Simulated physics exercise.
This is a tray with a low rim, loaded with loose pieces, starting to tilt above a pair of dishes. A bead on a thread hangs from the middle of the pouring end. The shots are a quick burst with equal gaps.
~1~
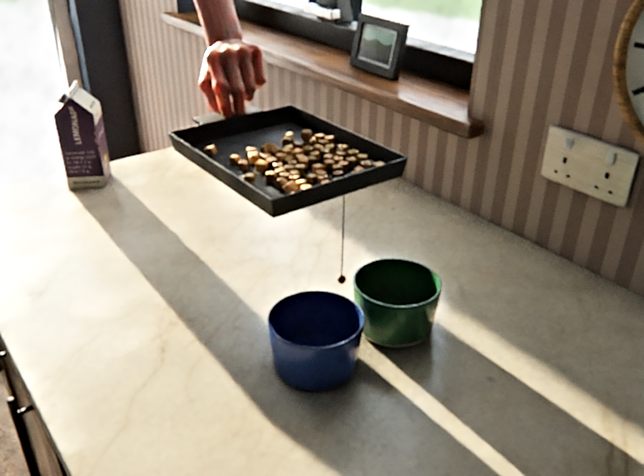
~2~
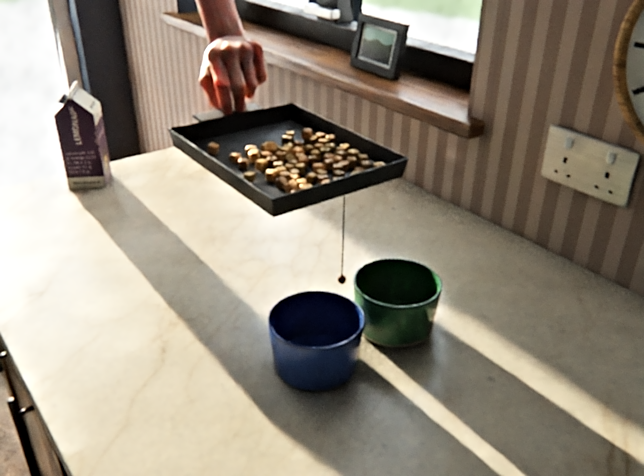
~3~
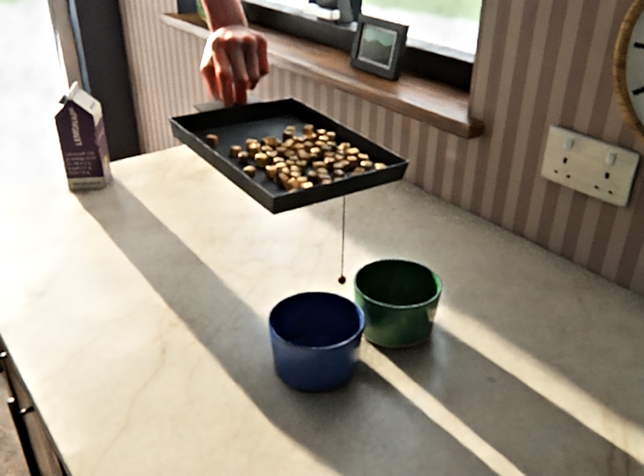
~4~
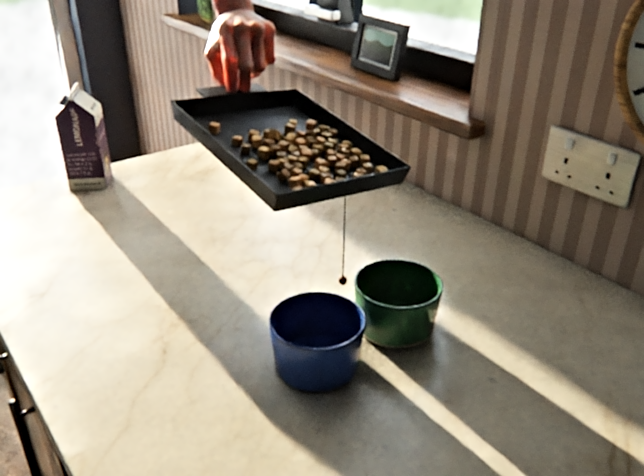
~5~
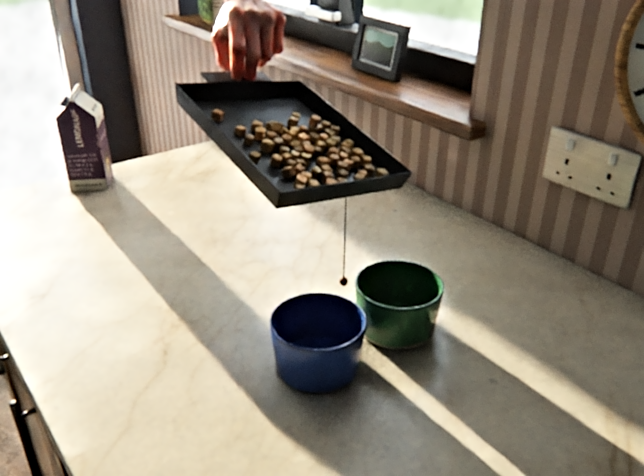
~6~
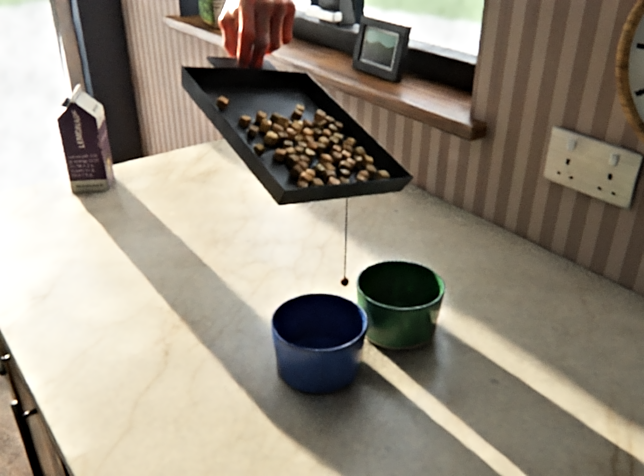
A hand raises the far end of a dark, low-rimmed tray of small brown pieces above a pale kitchen counter, seen from above at an angle. Below are a blue dish at left and a green one at right, a bead on a thread, a purple-and-white carton, and a striped wall with a socket. The tray's slope steepens gradually, its near edge dipping rightward, while the view stays almost still.
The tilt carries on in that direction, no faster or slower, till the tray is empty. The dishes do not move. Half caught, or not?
In the dishes lies more than half of it.
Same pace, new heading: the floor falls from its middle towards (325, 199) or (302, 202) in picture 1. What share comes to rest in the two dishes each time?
Roughly 30 per cent, and 40 per cent.
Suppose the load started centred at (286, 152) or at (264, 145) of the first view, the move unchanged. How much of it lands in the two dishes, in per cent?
The first gives 70 %, the second 70 %.
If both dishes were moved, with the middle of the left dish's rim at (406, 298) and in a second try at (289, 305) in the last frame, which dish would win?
At the first place the left-hand dish, at the second the right one.
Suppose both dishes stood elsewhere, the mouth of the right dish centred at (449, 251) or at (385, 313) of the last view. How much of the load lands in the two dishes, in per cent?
The first gives 60 %, the second 30 %.
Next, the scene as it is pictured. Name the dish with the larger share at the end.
The winner is the dish on the right.
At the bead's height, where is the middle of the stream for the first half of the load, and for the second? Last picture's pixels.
Early half (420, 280), late half (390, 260).
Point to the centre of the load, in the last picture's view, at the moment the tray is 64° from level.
Close to (362, 156).
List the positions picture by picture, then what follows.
In the first frame, corners of the pouring end (273, 197) and (403, 157), level; middle of the load (303, 163), small wooden cubes; left dish (345, 361); right dish (426, 320); bead on its thread (342, 279).
In the second frame, corners of the pouring end (273, 197) and (404, 158), level; middle of the load (303, 162).
In the third frame, corners of the pouring end (275, 195) and (405, 161), tipped barely, lowest at the right corner; middle of the load (304, 159).
In the fourth frame, corners of the pouring end (278, 192) and (406, 166), tipped a little, lowest at the right corner; middle of the load (306, 155).
In the fifth frame, corners of the pouring end (282, 189) and (408, 171), tipped clearly, lowest at the right corner; middle of the load (308, 151).
In the sixth frame, corners of the pouring end (286, 187) and (409, 175), tipped clearly, lowest at the right corner; middle of the load (311, 147); left dish (348, 364); right dish (430, 322).
Just after the last frame, tray tipped steeply; almost all on the tray; just a few in the air.
A moment on, tray tipped past a quarter turn; almost all on the tray; just a few in the right dish; just a few outside both.
Further on, tray tipped past a quarter turn; roughly two thirds in the right dish; roughly a third outside both.
When it is over, tray tipped past a quarter turn; not one in the left dish; roughly two thirds in the right dish; roughly a third outside both.
